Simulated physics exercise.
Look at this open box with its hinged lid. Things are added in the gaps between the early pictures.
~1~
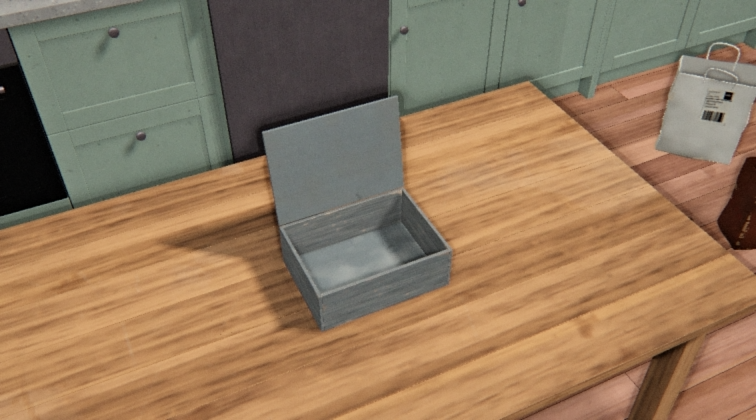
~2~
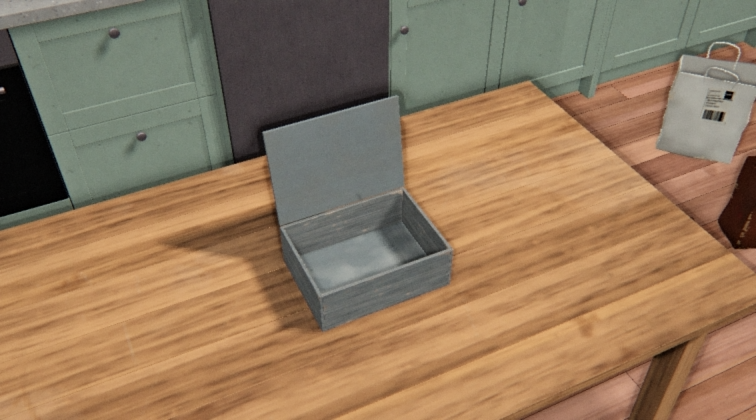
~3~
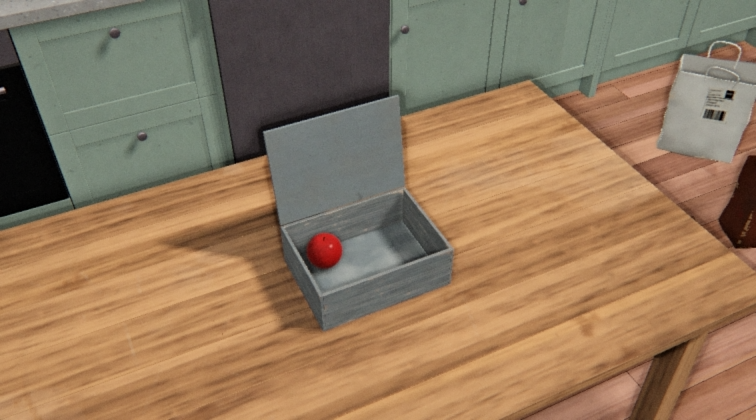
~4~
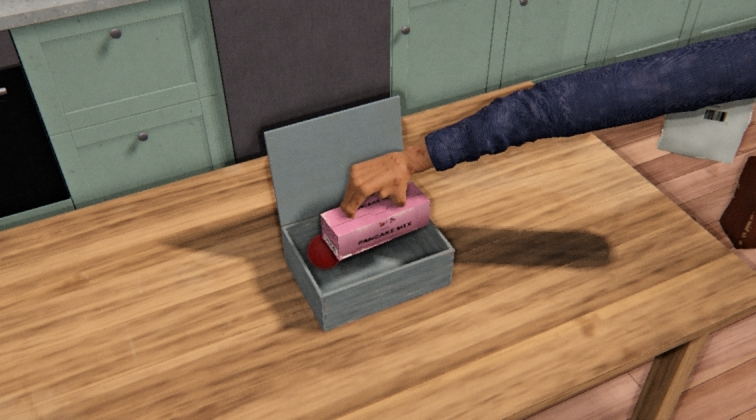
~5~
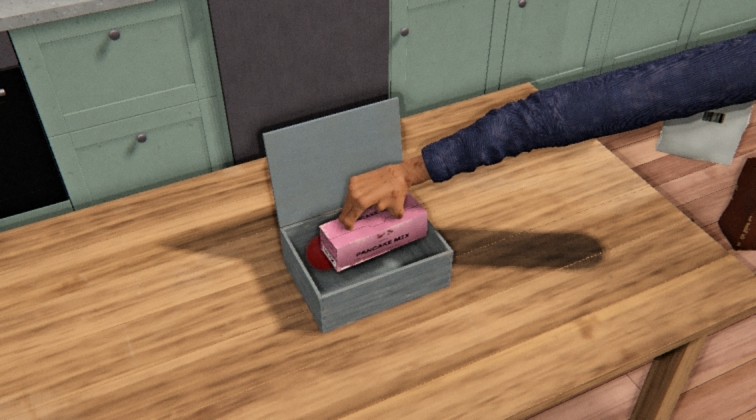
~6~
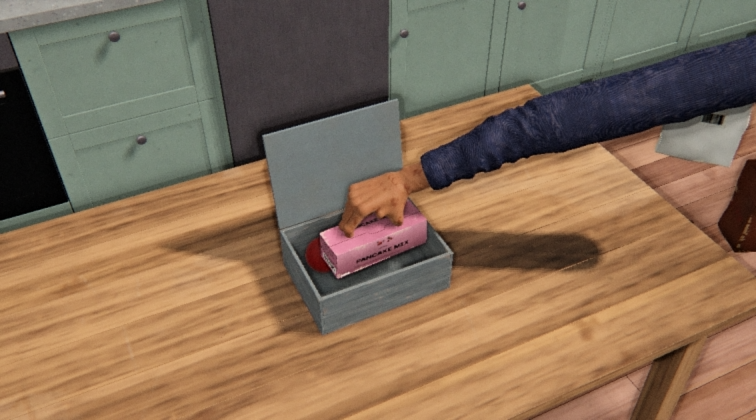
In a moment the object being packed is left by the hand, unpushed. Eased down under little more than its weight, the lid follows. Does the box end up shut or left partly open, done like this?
It ends up shut.
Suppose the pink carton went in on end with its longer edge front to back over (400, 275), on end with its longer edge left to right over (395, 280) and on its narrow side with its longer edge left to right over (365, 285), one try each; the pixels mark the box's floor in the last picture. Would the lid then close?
Try one: The lid remains open; try two: It remains open; try three: It comes all the way down.
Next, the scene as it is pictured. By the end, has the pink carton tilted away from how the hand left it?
As it turns out, the pink carton keeps its original angle.
Then, 0.30 s past the last view, pink carton rocked 5° from its first pose near (374, 261).
Then, 1.50 s past the last view, lid 70° above the rim; pink carton displaced a little near (374, 267).
Then, 1.70 s past the last view, lid 47° above the rim; pink carton displaced a little near (374, 267).
Then, 1.90 s past the last view, lid 15° above the rim; pink carton displaced a little near (374, 267).
Finally, lid shut; moved from the start, pink carton; red apple still in place. Final places as the last picture's camera would see them, pink carton near (374, 267).
